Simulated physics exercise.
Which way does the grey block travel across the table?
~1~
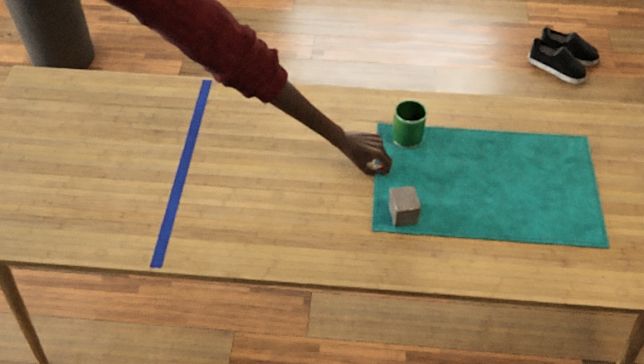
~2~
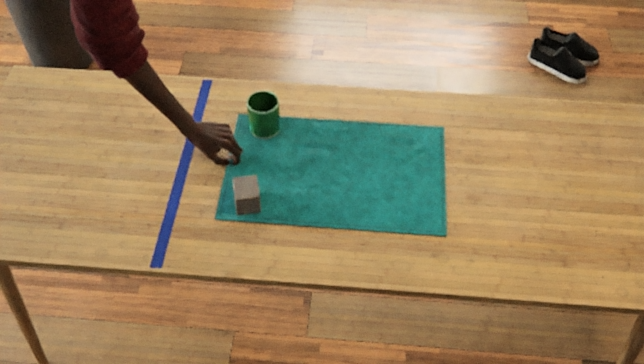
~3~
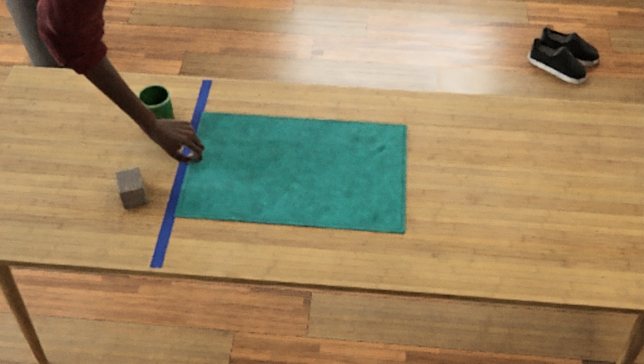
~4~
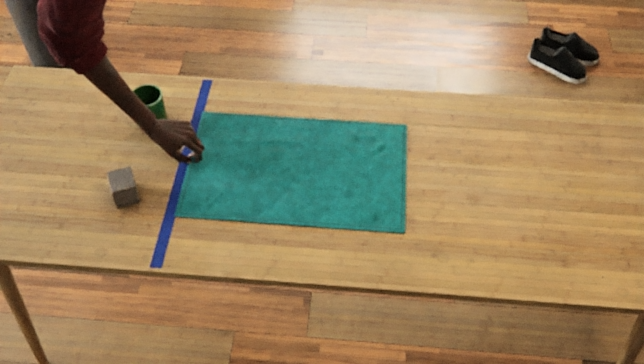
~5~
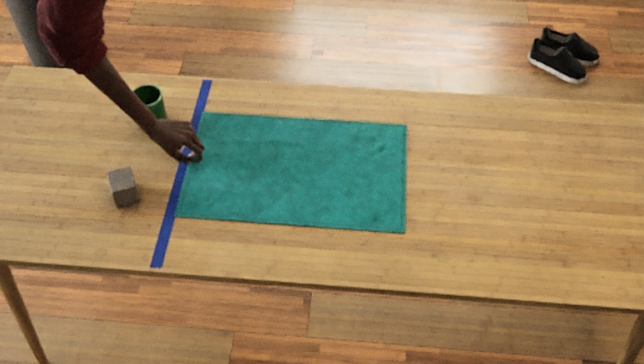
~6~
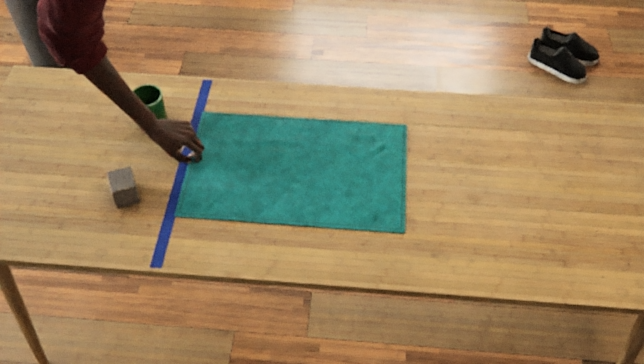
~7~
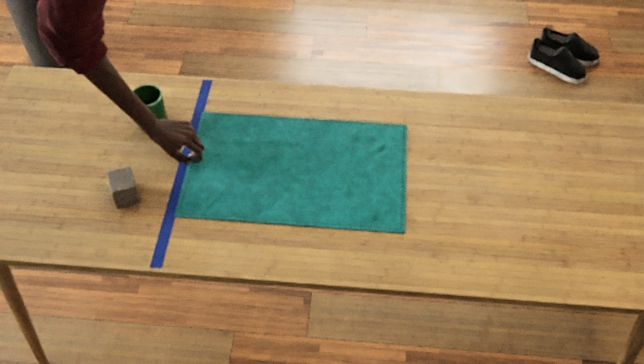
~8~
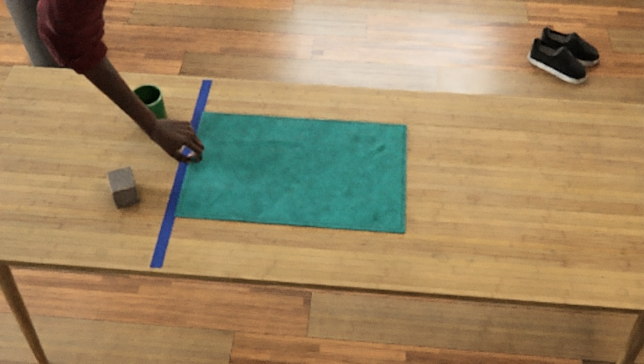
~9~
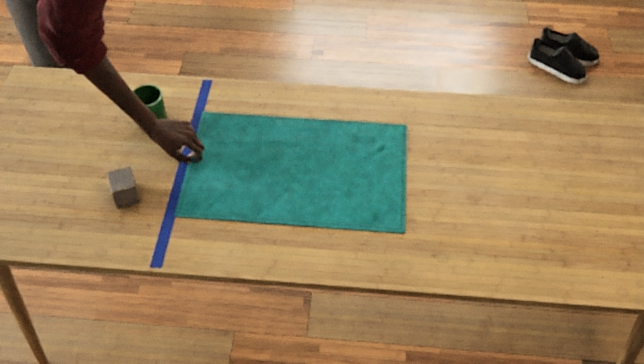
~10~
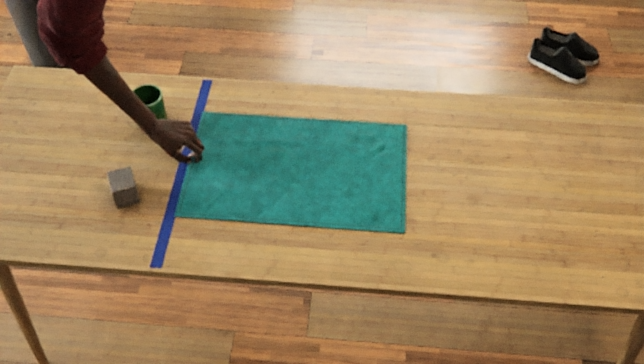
The grey block moves to the left, first along with the cloth and then off its leading edge.
